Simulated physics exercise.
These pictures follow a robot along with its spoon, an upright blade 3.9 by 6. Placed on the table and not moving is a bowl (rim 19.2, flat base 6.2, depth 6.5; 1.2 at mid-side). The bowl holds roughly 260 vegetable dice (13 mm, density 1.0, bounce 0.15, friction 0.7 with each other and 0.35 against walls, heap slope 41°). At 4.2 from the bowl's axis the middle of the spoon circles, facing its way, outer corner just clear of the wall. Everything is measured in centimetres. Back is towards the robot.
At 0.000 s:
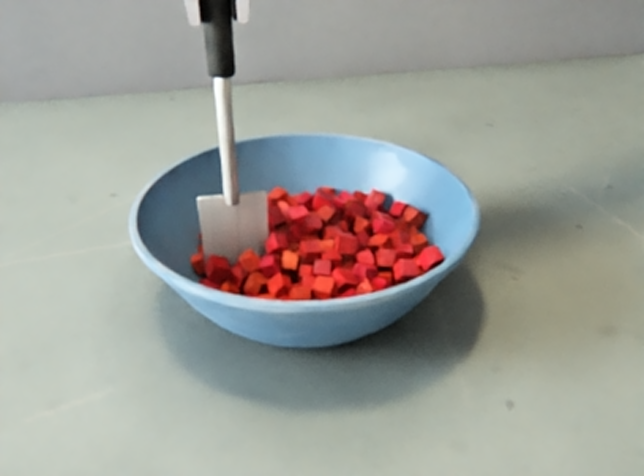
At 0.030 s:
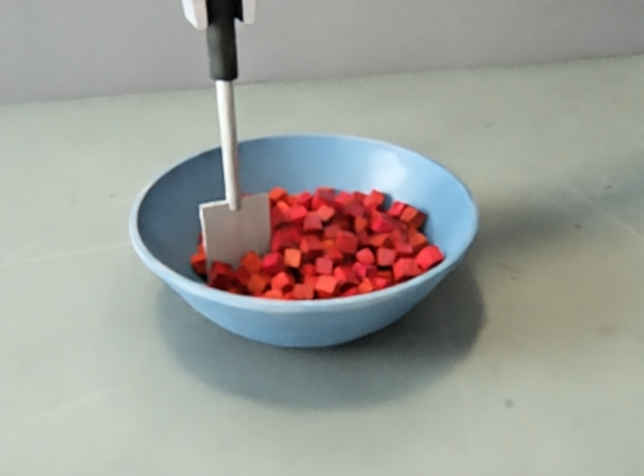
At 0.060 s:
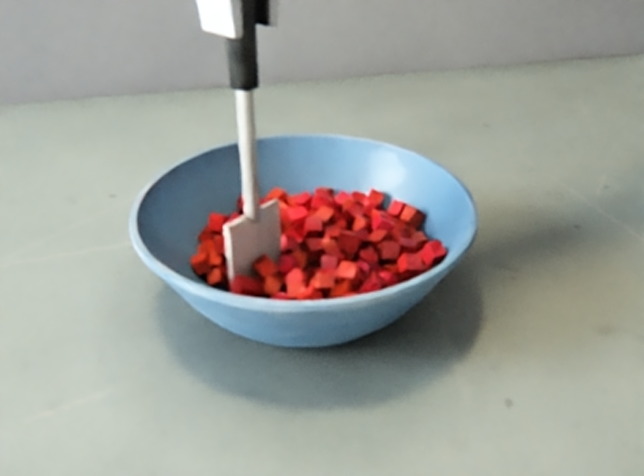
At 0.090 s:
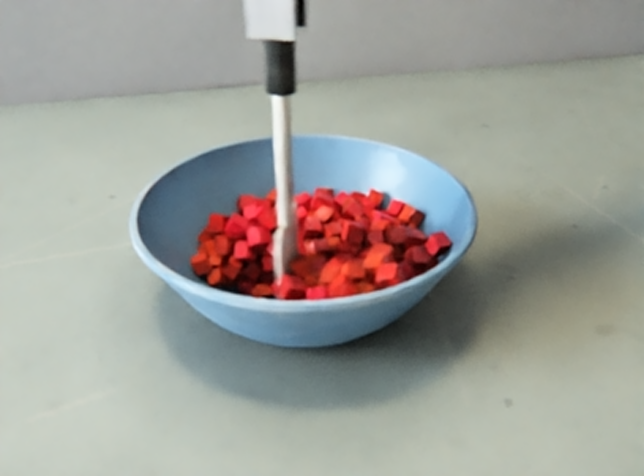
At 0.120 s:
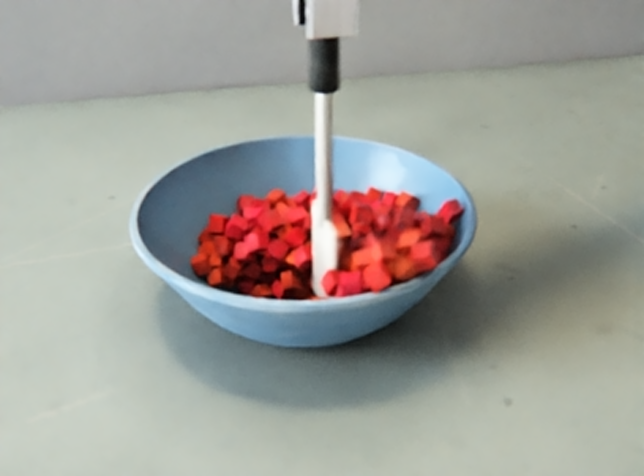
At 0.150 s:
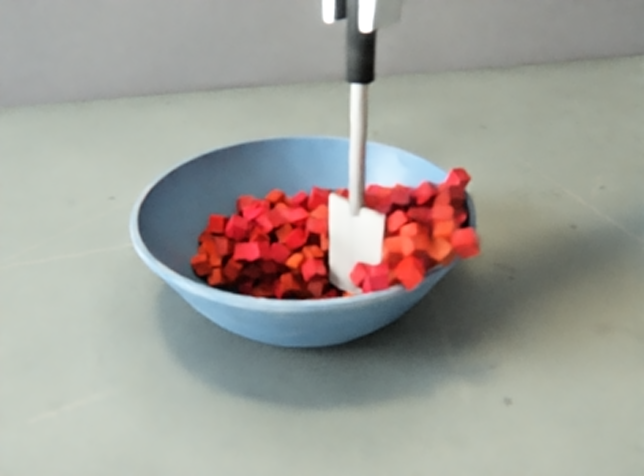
The clip opens on a flat blade standing upright at the left side of a blue bowl of small red and orange cubes. The robotic tool sweeps rightward through the cubes, turning as it goes, and pushes them into a raised heap at the bowl's right rim.
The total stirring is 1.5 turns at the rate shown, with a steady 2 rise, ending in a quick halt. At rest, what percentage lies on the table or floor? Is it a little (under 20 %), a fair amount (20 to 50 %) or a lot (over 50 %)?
A fair amount, 20 to 50 %.
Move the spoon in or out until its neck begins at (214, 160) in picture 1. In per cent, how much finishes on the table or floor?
I'd say around 35 per cent.
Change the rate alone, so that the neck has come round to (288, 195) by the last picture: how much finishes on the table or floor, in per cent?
About 15 %.
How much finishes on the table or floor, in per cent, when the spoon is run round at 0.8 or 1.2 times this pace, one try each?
First try close to 25, second close to 45, in per cent.
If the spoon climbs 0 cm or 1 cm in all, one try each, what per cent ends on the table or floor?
45 and 40 %.
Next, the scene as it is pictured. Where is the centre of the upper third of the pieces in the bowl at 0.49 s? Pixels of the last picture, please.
Roughly pixel (328, 281).
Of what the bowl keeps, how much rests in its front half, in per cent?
I'd say around 45 per cent.
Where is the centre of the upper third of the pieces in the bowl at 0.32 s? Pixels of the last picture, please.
I'd put it at around (255, 172).
After 0.32 s, 281° round, highest piece 9 above the table; 216 in the bowl, 18 on the table or floor, 25 in flight or on the tool.
After 0.49 s, 81° round, highest piece 9 above the table; 196 in the bowl, 54 on the table or floor, 9 in flight or on the tool.
After 0.78 s, 180° round, highest piece 7 above the table; 183 in the bowl, 75 on the table or floor, 1 in flight or on the tool.
After 1.48 s, 180° round, highest piece 7 above the table; 183 in the bowl, 76 on the table or floor.
In the end, 183 in the bowl, 76 on the table or floor. That is 29 % on the table or floor.
